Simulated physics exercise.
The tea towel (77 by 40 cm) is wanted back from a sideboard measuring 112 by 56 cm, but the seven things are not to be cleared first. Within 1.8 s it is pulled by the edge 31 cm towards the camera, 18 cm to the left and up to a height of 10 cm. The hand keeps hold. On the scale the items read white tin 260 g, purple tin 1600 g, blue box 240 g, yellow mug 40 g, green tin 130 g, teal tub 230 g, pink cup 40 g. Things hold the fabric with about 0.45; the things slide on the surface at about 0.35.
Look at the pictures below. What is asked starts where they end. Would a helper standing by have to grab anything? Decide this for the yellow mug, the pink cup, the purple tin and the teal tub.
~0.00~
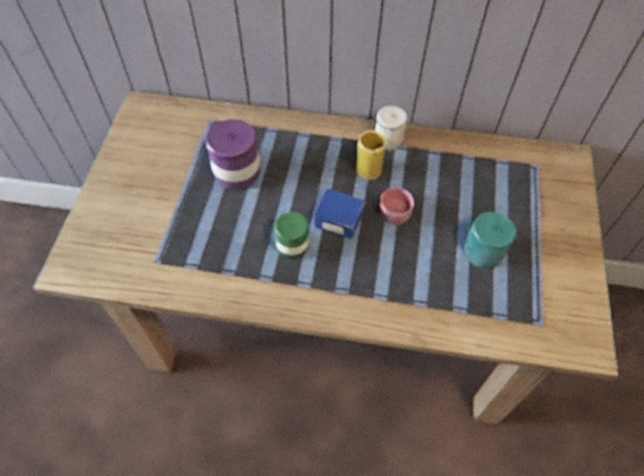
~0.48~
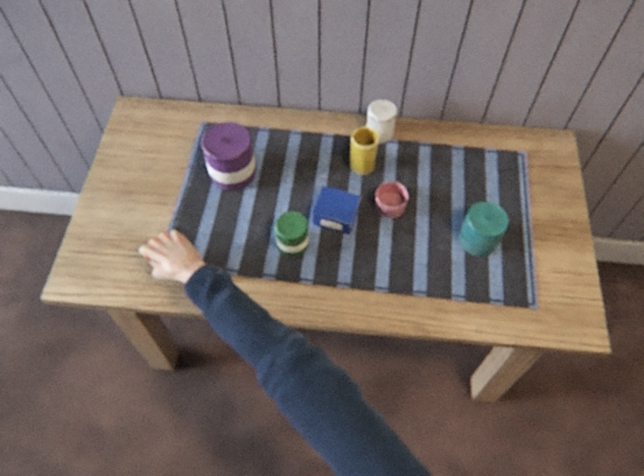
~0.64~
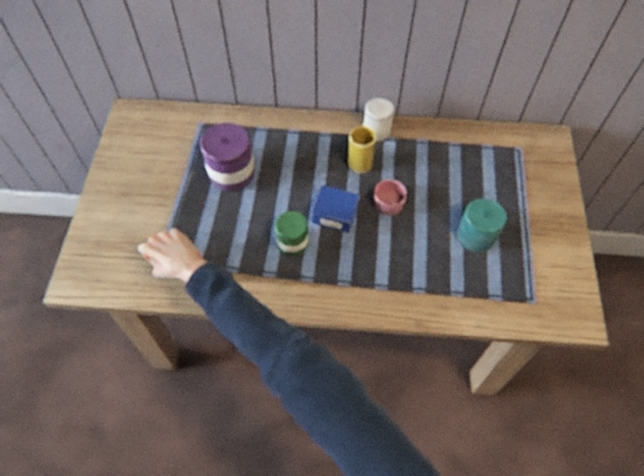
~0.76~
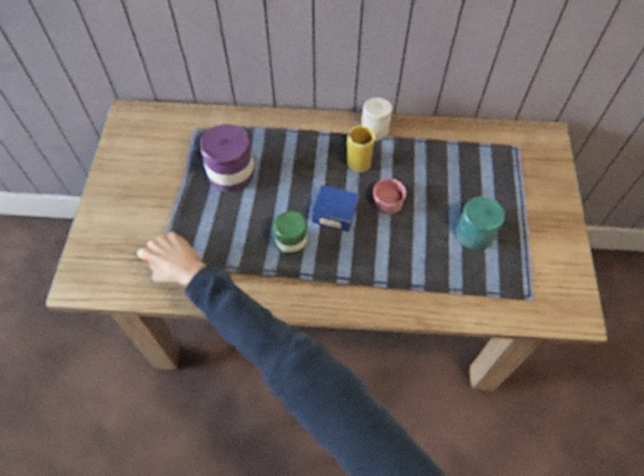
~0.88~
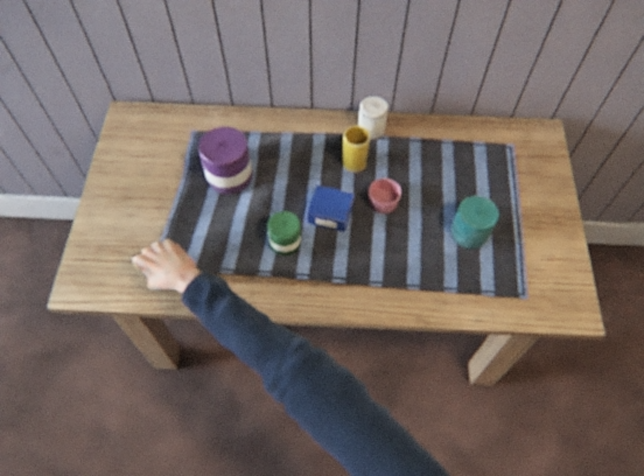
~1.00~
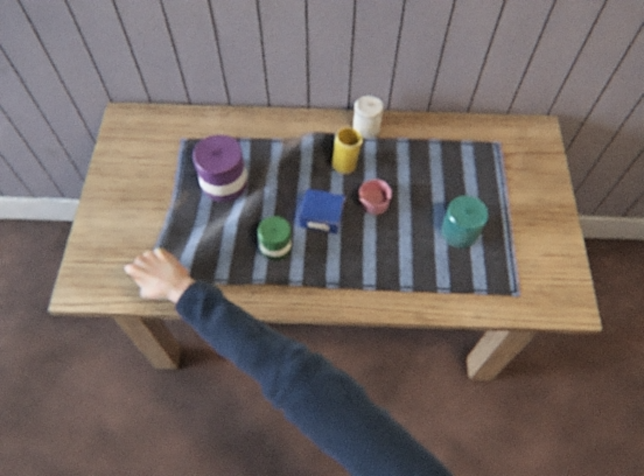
In the end yellow mug: Overboard; pink cup: Overboard; purple tin: Overboard; teal tub: Overboard.
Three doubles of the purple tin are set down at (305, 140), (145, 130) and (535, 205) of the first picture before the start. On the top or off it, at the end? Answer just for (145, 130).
At that spot, the copy is still on top.
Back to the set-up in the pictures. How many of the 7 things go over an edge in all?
After counting, the figure is 6.
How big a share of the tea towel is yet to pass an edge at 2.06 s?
Roughly 65%.
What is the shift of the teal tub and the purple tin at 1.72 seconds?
I'd put the teal tub at some 20 centimetres and the purple tin at some 25 centimetres.
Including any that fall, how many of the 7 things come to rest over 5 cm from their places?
I make it 6.
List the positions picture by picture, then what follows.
Shows, yellow mug (372, 141); pink cup (397, 201); purple tin (231, 137); teal tub (495, 229); tea towel corners (154, 263) (538, 165) (543, 326), in the first picture.
Shows, tea towel corners (526, 152) (538, 309); grip (156, 264), in the second picture.
Shows, tea towel corners (522, 148) (536, 304); grip (156, 262), in the third picture.
Shows, tea towel corners (519, 146) (534, 301); grip (155, 266), in the fourth picture.
Shows, teal tub (479, 212); yellow mug (357, 136); pink cup (385, 191); tea towel corners (192, 131) (513, 145); grip (150, 273), in the fifth picture.
Shows, yellow mug (347, 137); pink cup (375, 192); purple tin (217, 153); teal tub (468, 212); tea towel corners (181, 139) (500, 142) (520, 296); grip (143, 282), in the sixth picture.
At 1.4 s, 100 % of the tea towel is still over the top; yellow mug 13 cm off its start, purple tin 13 cm off its start, pink cup 12 cm off its start.
At 1.7 s, 85 % of the tea towel is still over the top; purple tin 26 cm off its start, yellow mug 25 cm off its start, pink cup 21 cm off its start.
At 2.1 s, 65 % of the tea towel is still over the top; purple tin lifted 20 cm, yellow mug 35 cm off its start at (222, 214), pink cup 31 cm off its start at (267, 263).
At 2.4 s, 55 % of the tea towel is still over the top; yellow mug 40 cm off its start, purple tin lifted 12 cm, pink cup 36 cm off its start.
At 4.0 s, 0 % of the tea towel is still over the top; yellow mug over the edge, pink cup over the edge, purple tin over the edge, teal tub over the edge.
